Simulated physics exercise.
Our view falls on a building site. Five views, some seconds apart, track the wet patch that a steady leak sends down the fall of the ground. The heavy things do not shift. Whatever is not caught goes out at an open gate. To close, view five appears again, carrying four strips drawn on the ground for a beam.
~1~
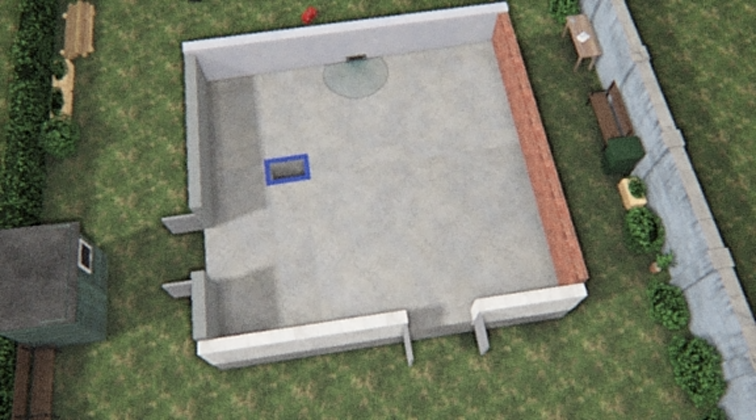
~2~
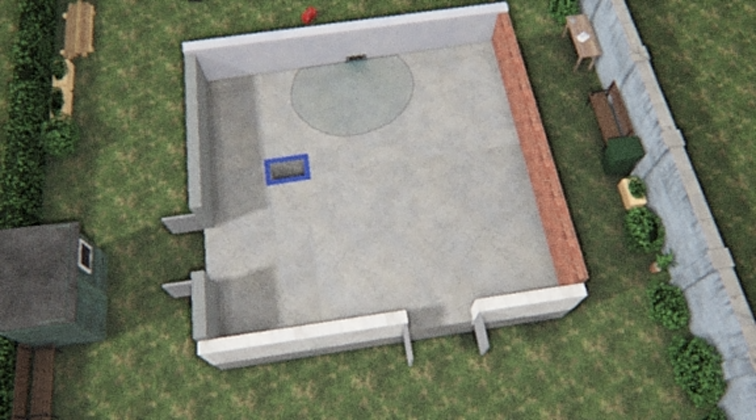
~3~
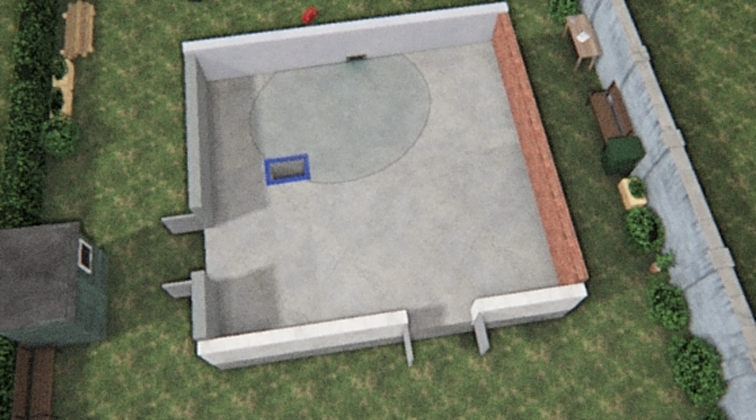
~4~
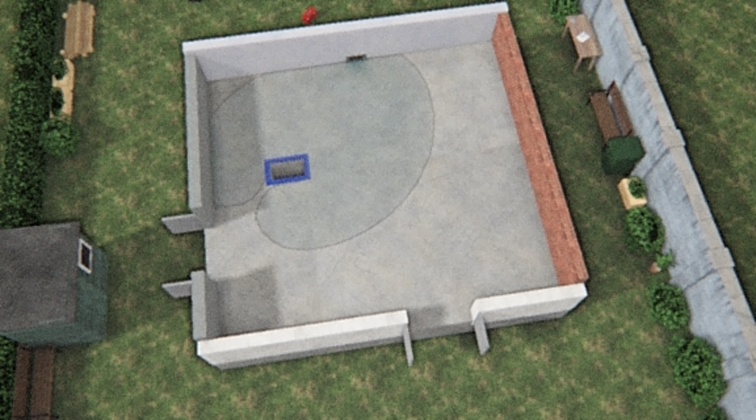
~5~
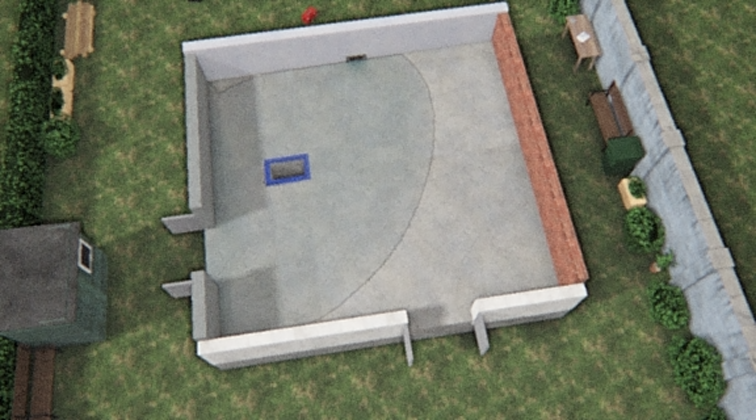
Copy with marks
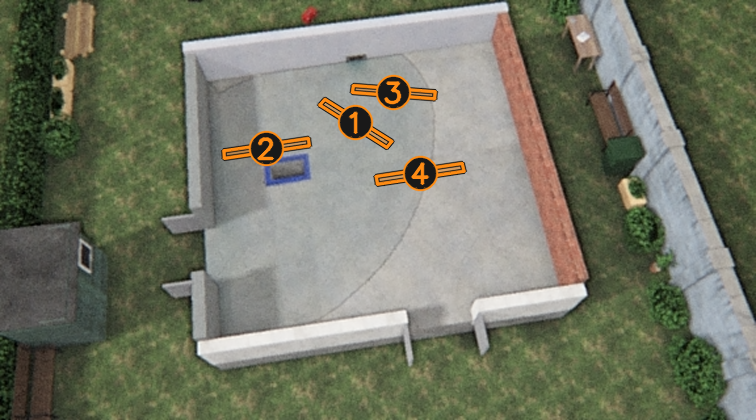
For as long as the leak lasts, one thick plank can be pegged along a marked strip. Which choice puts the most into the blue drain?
It is 4.
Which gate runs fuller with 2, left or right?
More leaves on the left.
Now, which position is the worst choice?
Here it is position 1.
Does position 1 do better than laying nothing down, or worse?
It is worse.
On the marked copy, 1 from (322, 102) to (389, 144); 2 from (224, 154) to (308, 142); 3 from (352, 88) to (434, 95); 4 from (376, 180) to (463, 167).
With 1, about 2 % of the stream goes into the blue drain, about 97 % out by the gates.
With 2, about 15 % of the stream goes into the blue drain, about 81 % out by the gates.
With 3, about 16 % of the stream goes into the blue drain, about 83 % out by the gates.
With 4, about 28 % of the stream goes into the blue drain, about 72 % out by the gates.
